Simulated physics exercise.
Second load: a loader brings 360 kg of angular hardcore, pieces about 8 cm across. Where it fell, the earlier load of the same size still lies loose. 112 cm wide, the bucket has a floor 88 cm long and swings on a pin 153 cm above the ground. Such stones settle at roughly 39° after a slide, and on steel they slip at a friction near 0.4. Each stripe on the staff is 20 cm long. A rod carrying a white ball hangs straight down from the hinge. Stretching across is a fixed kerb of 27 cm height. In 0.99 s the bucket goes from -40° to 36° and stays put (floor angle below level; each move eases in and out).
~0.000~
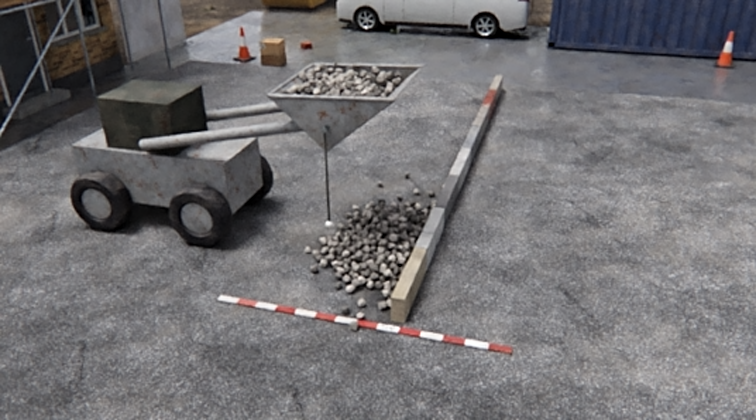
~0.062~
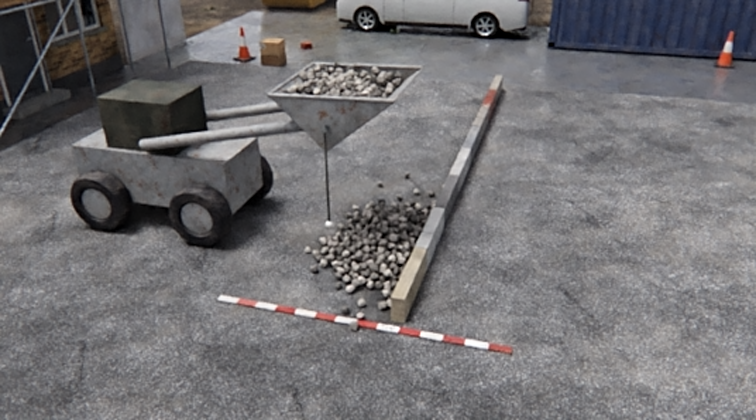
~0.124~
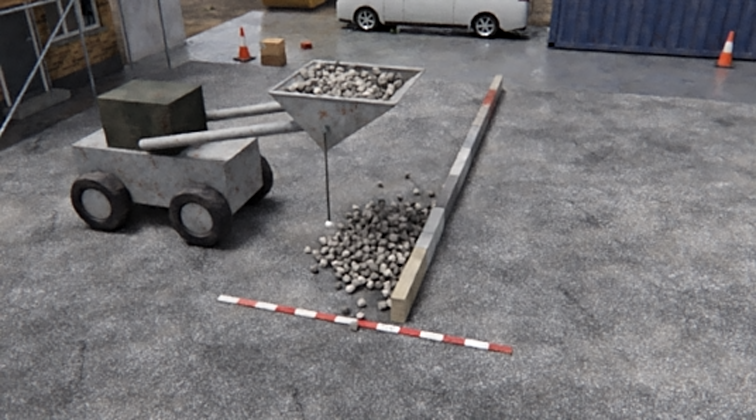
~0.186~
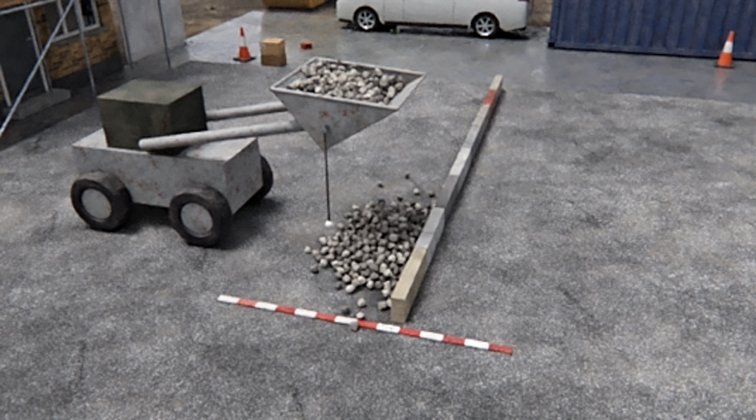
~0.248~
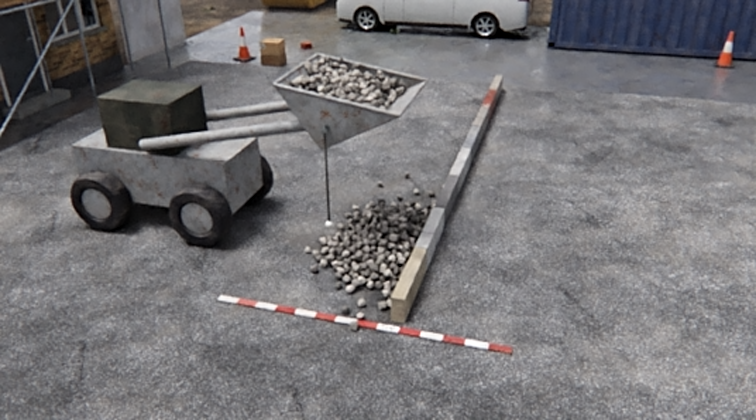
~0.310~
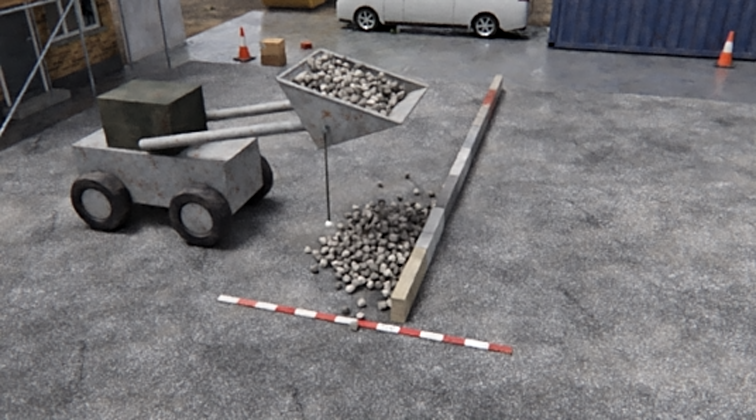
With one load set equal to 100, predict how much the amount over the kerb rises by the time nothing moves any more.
It rises by roughly 64 percent.
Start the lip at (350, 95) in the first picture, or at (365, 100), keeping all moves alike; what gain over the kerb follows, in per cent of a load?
Case one about 5 %, case two about 15 %.
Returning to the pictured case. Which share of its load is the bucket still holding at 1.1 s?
About 85 percent is still in there.
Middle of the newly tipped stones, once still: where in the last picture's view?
Near (451, 244).
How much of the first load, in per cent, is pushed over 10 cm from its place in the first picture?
Roughly 0 % of them.
After 0.7 s the floor is at 24°; in per cent of one load, 100 in the bucket, 100 on this side of the kerb; the foremost stones are at (416, 249).
After 1.1 s the floor is at 36°; in per cent of one load, 85 in the bucket, 115 on this side of the kerb; the foremost stones are at (418, 241).
After 1.4 s the floor is at 36°; in per cent of one load, 34 in the bucket, 150 on this side of the kerb, 16 over the kerb; the foremost stones are at (465, 252).
After 4.2 s the floor is at 36°; in per cent of one load, 0 in the bucket, 136 on this side of the kerb, 64 over the kerb; the foremost stones are at (560, 267). Net gain over the kerb, 64.
